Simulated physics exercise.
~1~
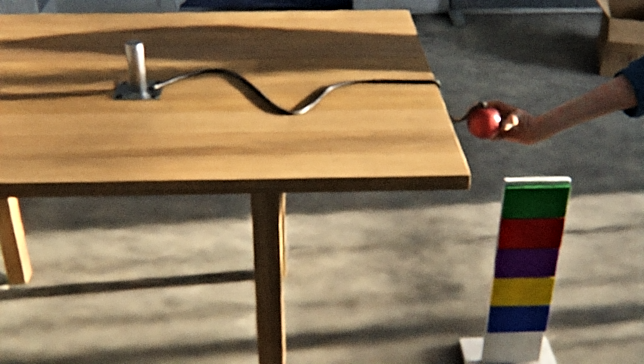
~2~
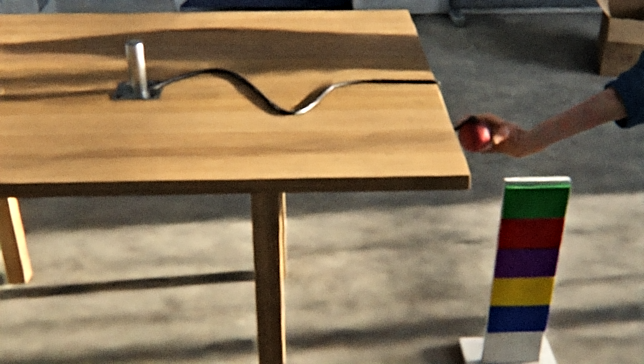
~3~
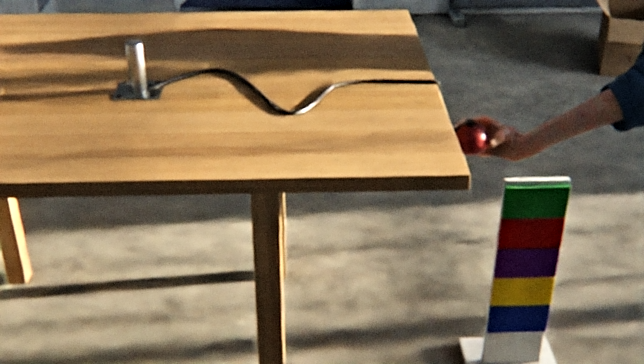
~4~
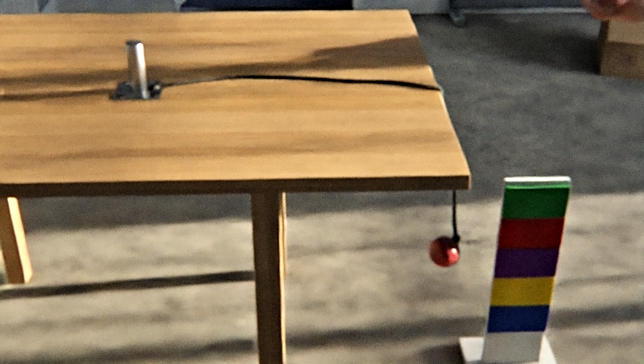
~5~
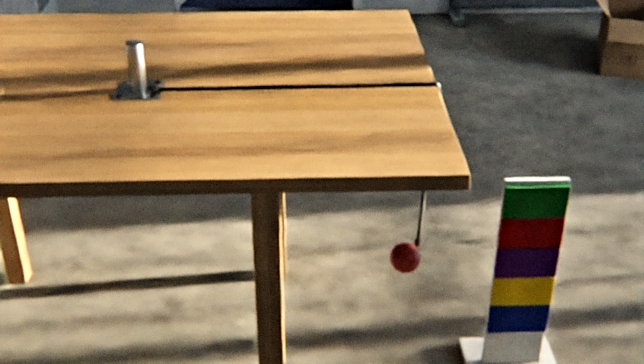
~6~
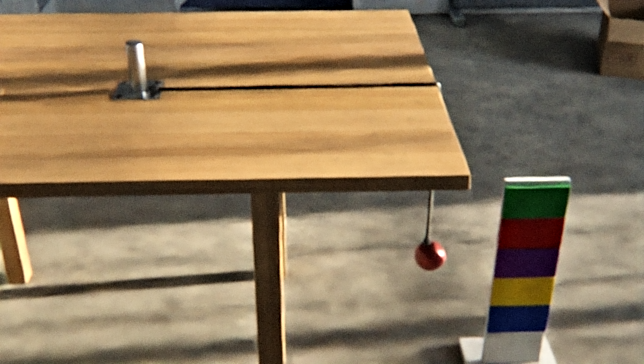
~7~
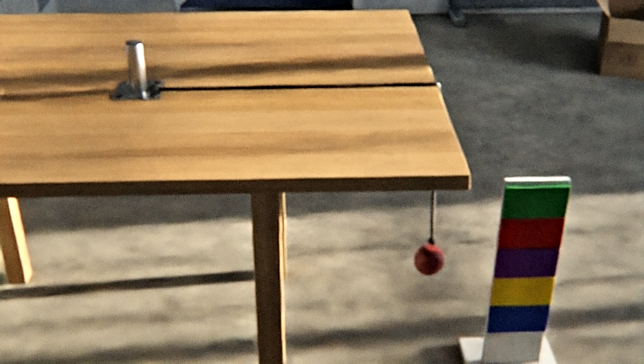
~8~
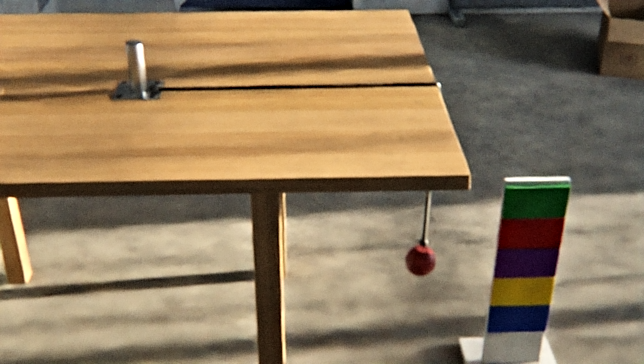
At a wooden table beside a board of coloured bands, a hand held a red apple on a slack dark lead past the right edge, then let go and drew back; the apple dropped, swung a little, and ended up hanging level with the purple band.
